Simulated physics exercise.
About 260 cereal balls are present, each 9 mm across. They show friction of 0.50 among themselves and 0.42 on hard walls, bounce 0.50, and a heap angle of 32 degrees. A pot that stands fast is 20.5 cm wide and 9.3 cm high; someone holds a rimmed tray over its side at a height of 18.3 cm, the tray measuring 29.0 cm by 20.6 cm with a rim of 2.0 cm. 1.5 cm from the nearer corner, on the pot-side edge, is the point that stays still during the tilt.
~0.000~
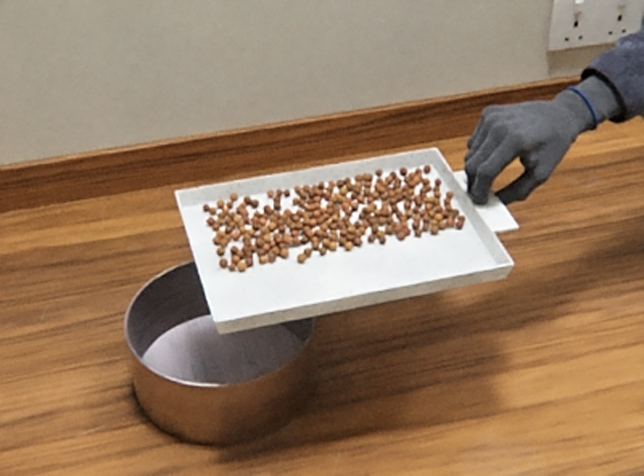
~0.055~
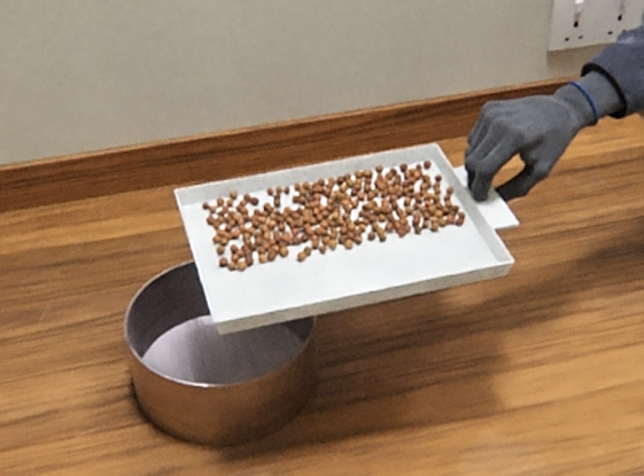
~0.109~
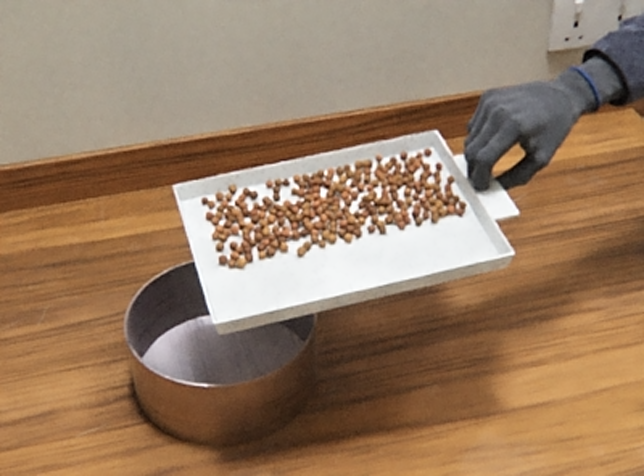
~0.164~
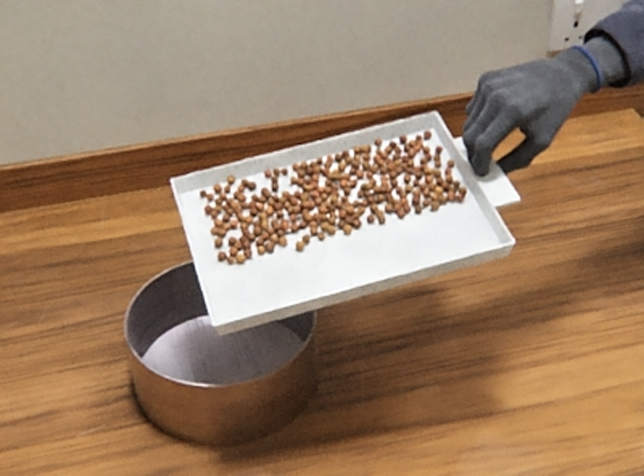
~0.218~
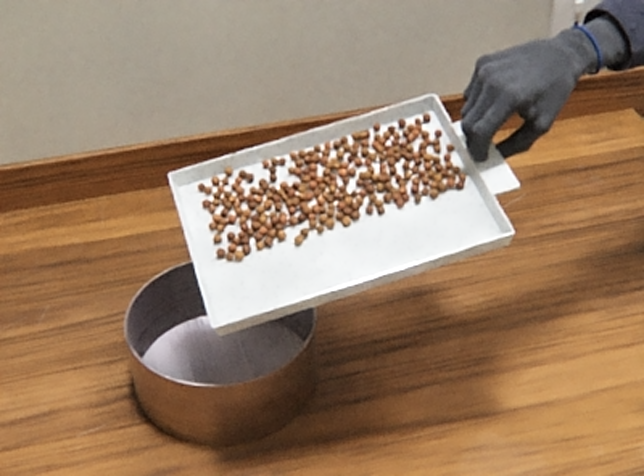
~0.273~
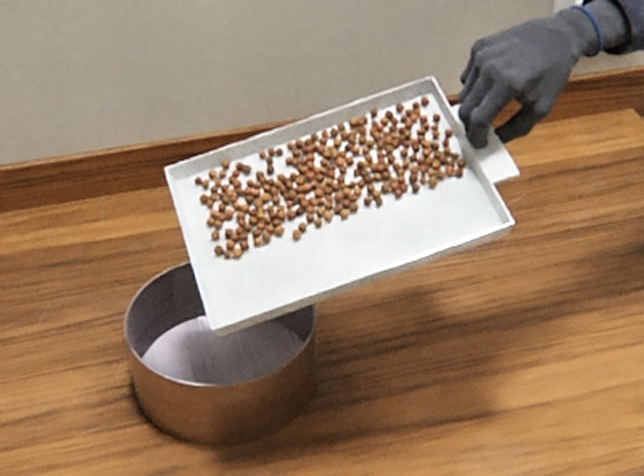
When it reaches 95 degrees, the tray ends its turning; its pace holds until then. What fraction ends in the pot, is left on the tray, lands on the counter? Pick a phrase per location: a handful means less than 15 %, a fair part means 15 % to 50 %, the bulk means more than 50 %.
Pot: A handful, tray: A handful, counter: The bulk.
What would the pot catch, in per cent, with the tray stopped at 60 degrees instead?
That would be around 0 percent.
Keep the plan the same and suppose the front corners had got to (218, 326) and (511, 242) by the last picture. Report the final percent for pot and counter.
Pot 0, counter 100.
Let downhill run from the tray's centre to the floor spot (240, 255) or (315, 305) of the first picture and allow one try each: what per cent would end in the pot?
About 75 per cent on the first try and 0 per cent on the second.
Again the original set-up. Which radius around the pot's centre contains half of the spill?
Distance: Around 20 cm.
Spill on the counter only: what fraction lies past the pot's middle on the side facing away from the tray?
I'd put it close to 90 per cent.
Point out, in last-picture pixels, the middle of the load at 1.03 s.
Estimated load position: Around (208, 301).
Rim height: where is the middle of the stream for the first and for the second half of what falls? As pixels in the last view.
I'd mark about (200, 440) for the first half, then (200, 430) for the second.
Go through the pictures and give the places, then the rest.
The first picture shows tray tilt 0 degrees, front corners at (219, 318) and (508, 262); middle of the pieces at (337, 216); pot at (221, 316).
The second picture shows tray tilt 1 degrees, front corners at (219, 318) and (508, 259); middle of the pieces at (337, 213).
The third picture shows tray tilt 4 degrees, front corners at (218, 319) and (508, 251), lowest corner left front; middle of the pieces at (336, 205).
The fourth picture shows tray tilt 9 degrees, front corners at (217, 321) and (509, 240), lowest corner left front; middle of the pieces at (335, 195).
The fifth picture shows tray tilt 13 degrees, front corners at (216, 323) and (508, 230), lowest corner left front; middle of the pieces at (334, 185).
The sixth picture shows tray tilt 17 degrees, front corners at (215, 324) and (507, 221), lowest corner left front; middle of the pieces at (332, 175); pot at (221, 316). The tray's pace is about 80 degrees a second.
Then, at 0.73 s, tilt 55 degrees; the tray holds 100 %, the pot 0 %.
After 1.03 s, tilt 79 degrees; the tray holds 75 %, the pot 0 %.
After 1.43 s, tilt 95 degrees; the tray holds 20 %, the pot 0 %.
By 2.4 s all is still; pot 0 %, tray 0 %, counter 100 %.
